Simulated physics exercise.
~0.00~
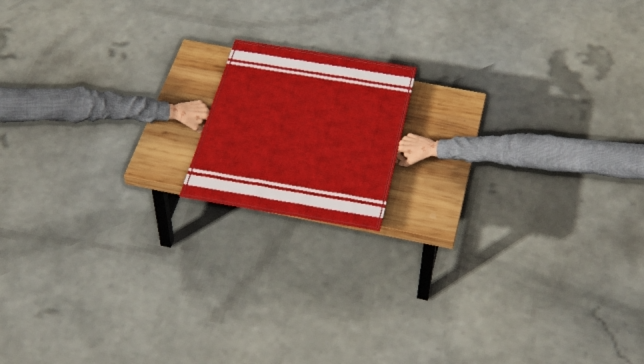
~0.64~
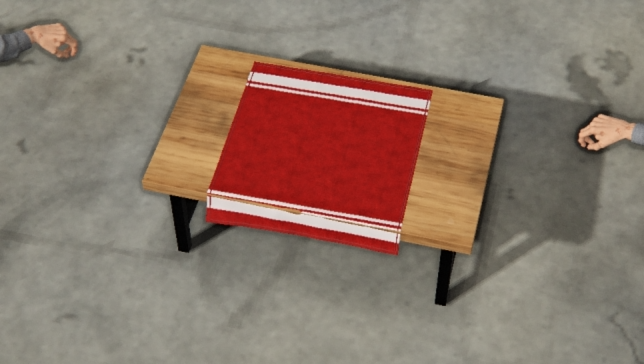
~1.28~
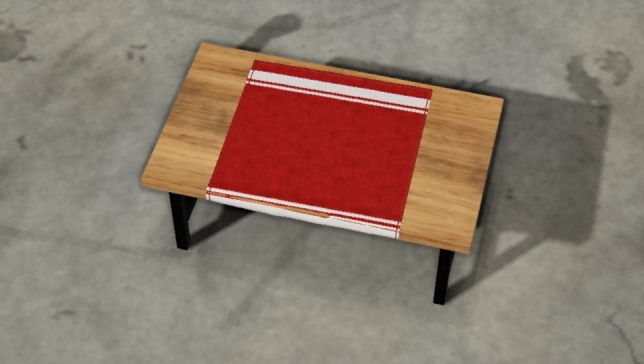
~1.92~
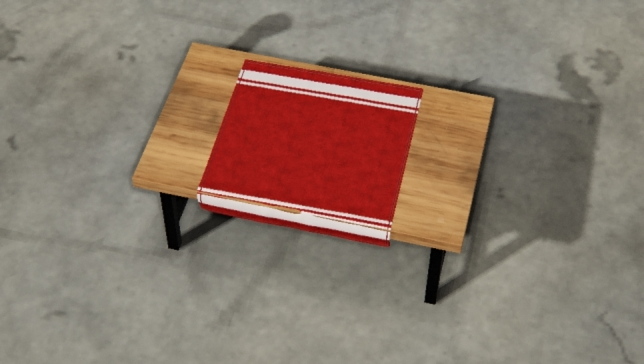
At the start, two hands in grey sleeves, one on each side, hold a red scarf with white stripes flat above a wooden workbench with black legs. The hands let go and draw away to the left and right, and the scarf settles across the top, with its lower striped end reaching past the near edge. Once the hands are out of view, that end folds down and hangs over the edge, swaying slightly. The view shifts a little throughout. By the end, the scarf remains on the workbench, most of it lying flat over the top.
